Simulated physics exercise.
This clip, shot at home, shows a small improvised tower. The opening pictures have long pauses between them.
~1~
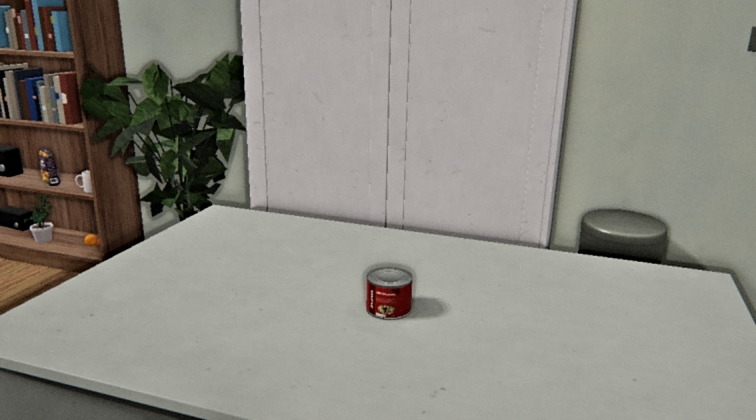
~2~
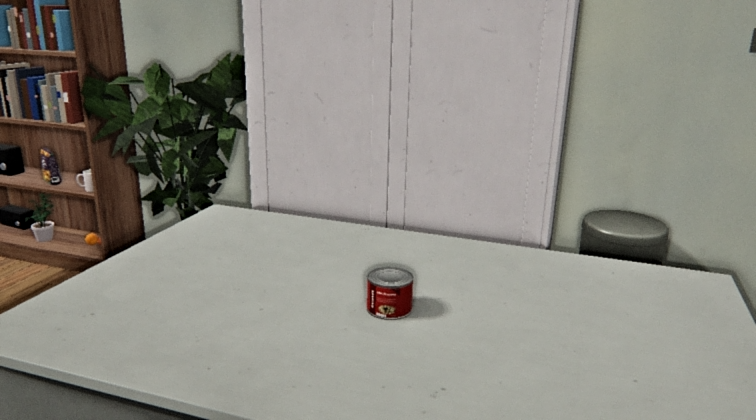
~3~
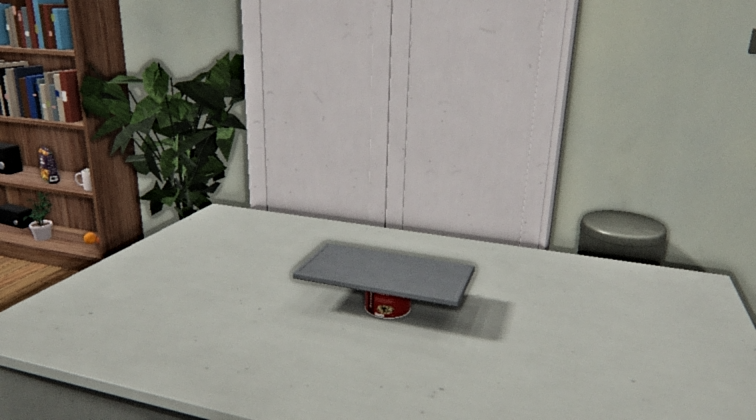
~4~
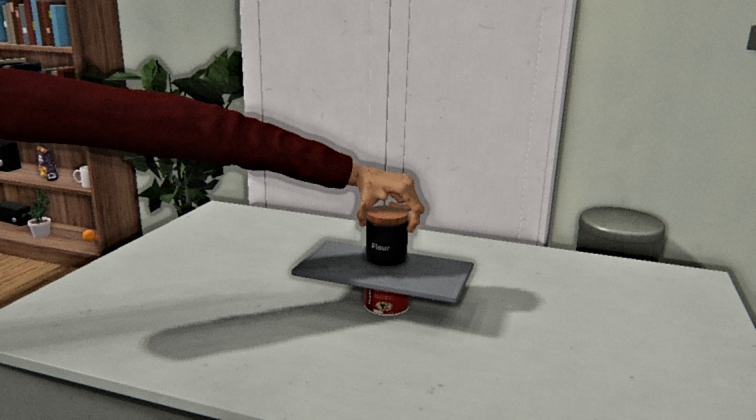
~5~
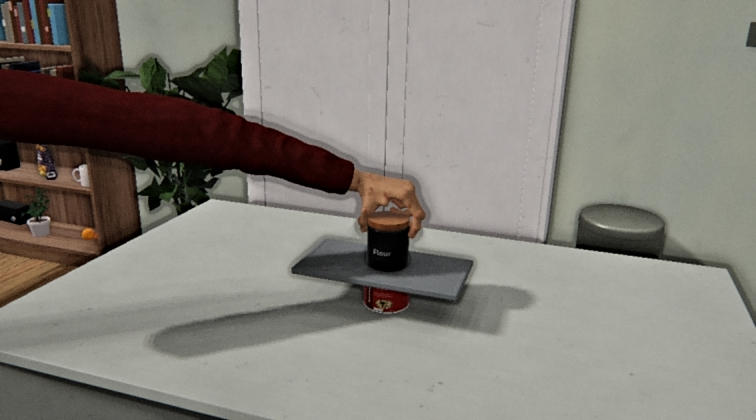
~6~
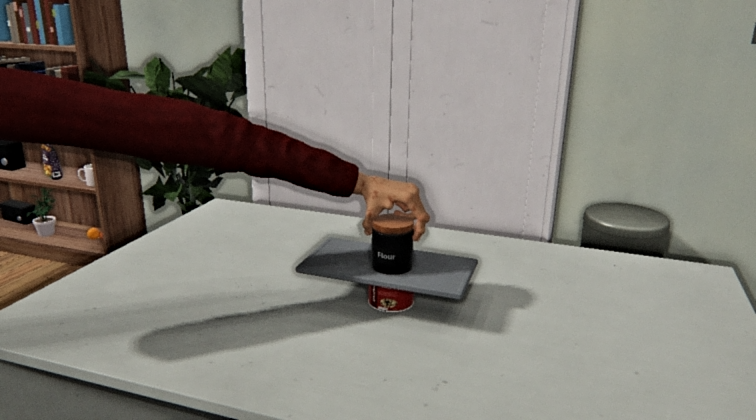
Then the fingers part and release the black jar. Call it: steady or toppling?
Steady.
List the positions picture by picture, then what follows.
In the first picture, the last thing is not in view yet; red tub (389, 293).
In the second picture, the last thing is not in view yet; red tub (390, 293).
In the third picture, the last thing is not in view yet.
The fourth picture shows coming down; black jar (387, 235).
The fifth picture shows coming down; black jar (388, 241).
The sixth picture shows in place under the hand; black jar (393, 244).
Then, 0.50 s after the last picture, nothing has stirred.
Then, 1.30 s after the last picture, black jar resting near (393, 244).
At rest, all 3 in place. Seen from the same camera at the end, black jar near (393, 244). The stack keeps its balance.
